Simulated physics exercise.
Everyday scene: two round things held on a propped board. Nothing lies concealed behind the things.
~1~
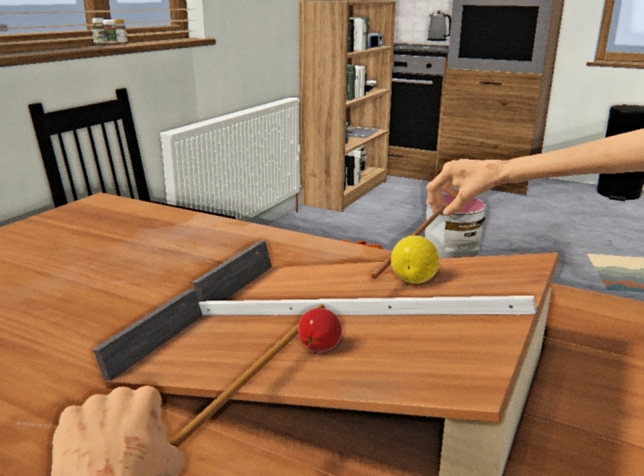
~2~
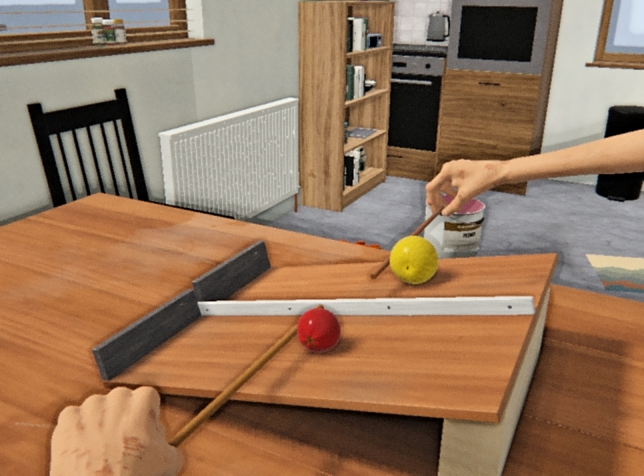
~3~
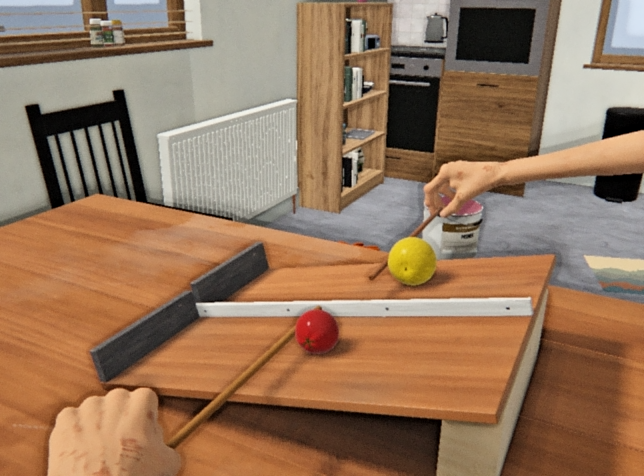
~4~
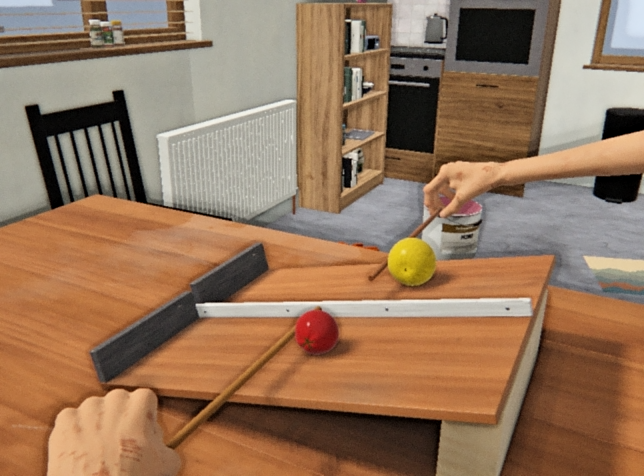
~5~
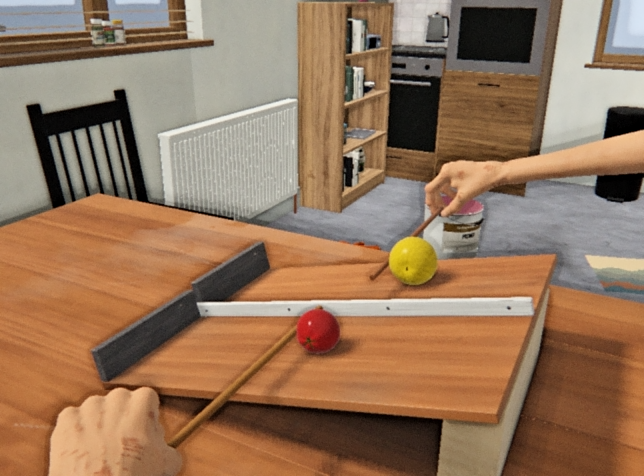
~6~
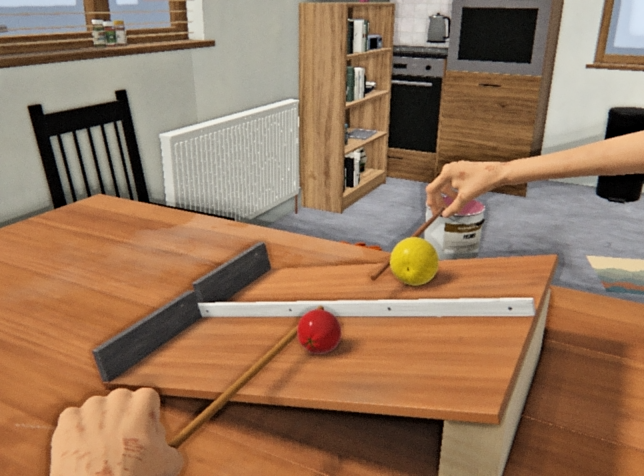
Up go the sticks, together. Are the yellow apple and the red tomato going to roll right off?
What happens is the yellow apple is kept back; as for the red tomato, it is kept back.
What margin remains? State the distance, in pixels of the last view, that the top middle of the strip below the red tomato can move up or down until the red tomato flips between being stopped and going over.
It takes a shift of 20 pixels in the downward direction.
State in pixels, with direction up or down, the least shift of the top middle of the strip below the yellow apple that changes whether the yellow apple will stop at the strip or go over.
You'd need to go down by close to 20 pixels.
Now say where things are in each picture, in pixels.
Held back by the sticks; yellow apple (415, 260); red tomato (320, 330); board (338, 300), in the first frame.
Held back by the sticks; red tomato (319, 330); board (337, 300), in the second frame.
Held back by the sticks; yellow apple (413, 261); board (335, 302), in the third frame.
Held back by the sticks; red tomato (317, 332); board (335, 302), in the fourth frame.
Held back by the sticks; yellow apple (414, 261); board (336, 301), in the fifth frame.
Held back by the sticks; yellow apple (415, 261); red tomato (319, 331); board (337, 302), in the sixth frame.
Then, 0.30 s after the last picture, yellow apple rolling on the board near (376, 264); red tomato rolling on the board near (278, 332).
Then, 0.50 s after the last picture, yellow apple rolling on the board near (304, 268); red tomato rolling on the board near (200, 331).
Then, 0.64 s after the last picture, yellow apple rolling on the board near (256, 269); red tomato rolling on the board near (176, 330).
At rest, the yellow apple is held by the strip, near (254, 270); the red tomato is held by the strip, near (169, 331).
